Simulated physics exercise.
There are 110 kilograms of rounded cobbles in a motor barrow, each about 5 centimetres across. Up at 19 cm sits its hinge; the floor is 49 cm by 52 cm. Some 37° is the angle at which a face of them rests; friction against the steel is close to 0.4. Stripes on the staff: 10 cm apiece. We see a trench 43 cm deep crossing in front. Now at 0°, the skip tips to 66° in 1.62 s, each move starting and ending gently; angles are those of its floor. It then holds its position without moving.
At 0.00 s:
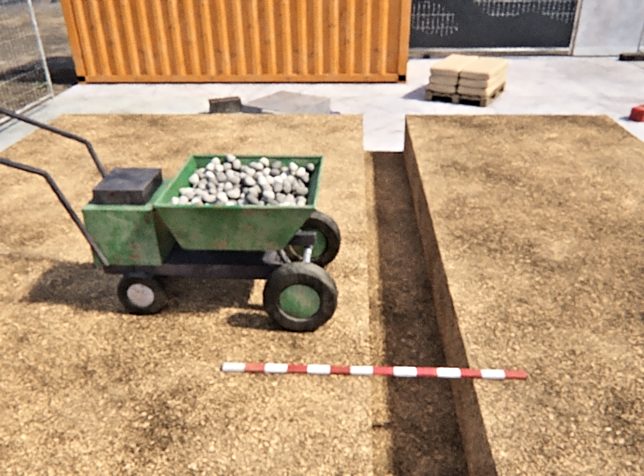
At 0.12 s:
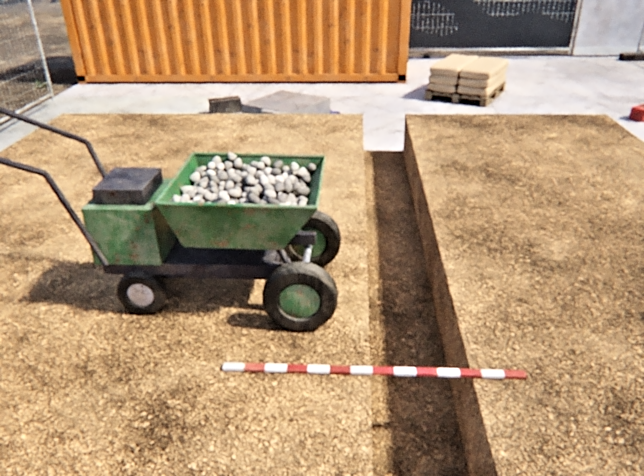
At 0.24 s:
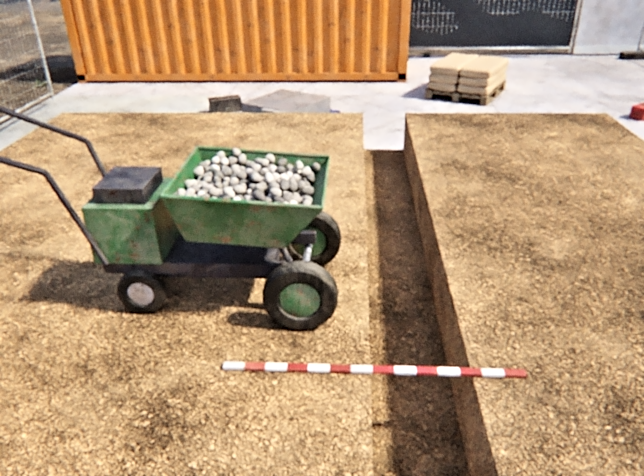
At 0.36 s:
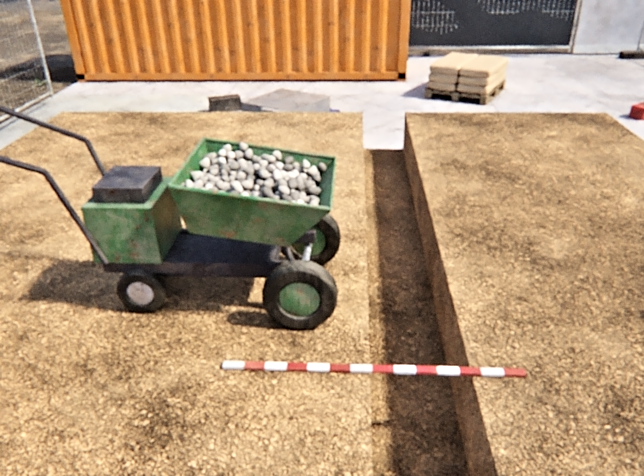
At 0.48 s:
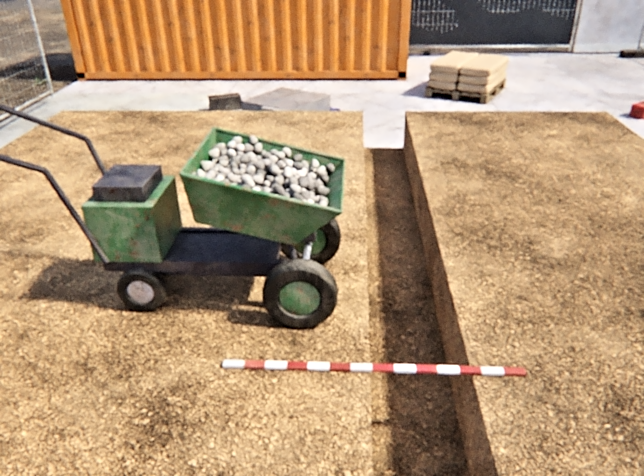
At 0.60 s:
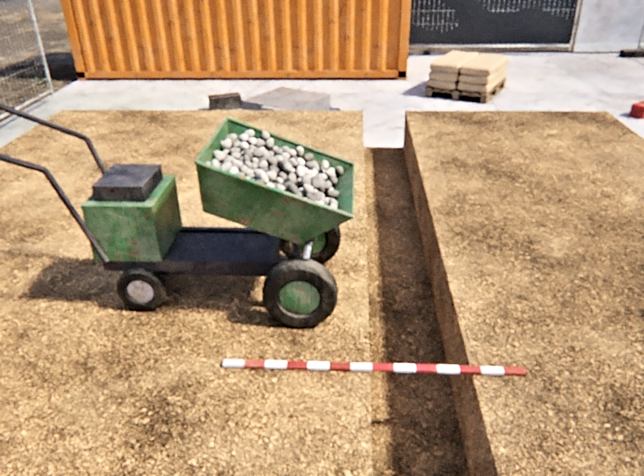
Green skip full of grey stones on a small wheeled cart tilting gradually towards the right, beside a narrow trench in brown ground.
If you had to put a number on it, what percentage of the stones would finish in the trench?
I'd put it at about 84 percent.
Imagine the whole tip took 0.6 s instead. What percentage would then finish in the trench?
60 %.
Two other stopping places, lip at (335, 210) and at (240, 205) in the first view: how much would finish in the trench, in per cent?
I'd say some 65 per cent and some 65 per cent.
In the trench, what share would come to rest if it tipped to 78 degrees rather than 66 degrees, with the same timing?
It would be close to 90 percent.
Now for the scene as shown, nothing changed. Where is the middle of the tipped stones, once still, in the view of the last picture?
I'd point somewhere around (417, 343).
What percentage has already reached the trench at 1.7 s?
Close to 30 per cent at that time.
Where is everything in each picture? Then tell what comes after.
In the first picture, lip at (315, 208), floor tilted 0°, highest stones at (252, 173).
In the second picture, lip at (317, 208), floor tilted 1°, highest stones at (253, 172); the stones move at 0.1 m/s on average.
In the third picture, lip at (323, 208), floor tilted 4°, highest stones at (239, 165); the stones move at 0.3 m/s on average.
In the fourth picture, lip at (331, 210), floor tilted 8°, highest stones at (236, 159); the stones move at 0.4 m/s on average.
In the fifth picture, lip at (342, 212), floor tilted 14°, highest stones at (233, 149); the stones move at 0.5 m/s on average.
In the sixth picture, lip at (353, 217), floor tilted 20°, highest stones at (239, 142); the stones move at 0.5 m/s on average.
After 1.2 s the floor is at 56°; 99 % in the skip, 1 % in the trench; the foremost stones are at (403, 239).
After 1.7 s the floor is at 66°; 67 % in the skip, 30 % in the trench, 3 % past the trench; the foremost stones are at (467, 289).
After 2.1 s the floor is at 66°; 41 % in the skip, 51 % in the trench, 8 % past the trench; the foremost stones are at (516, 279).
After 4.0 s the floor is at 66°; 8 % in the skip, 84 % in the trench, 8 % past the trench; the foremost stones are at (557, 289).
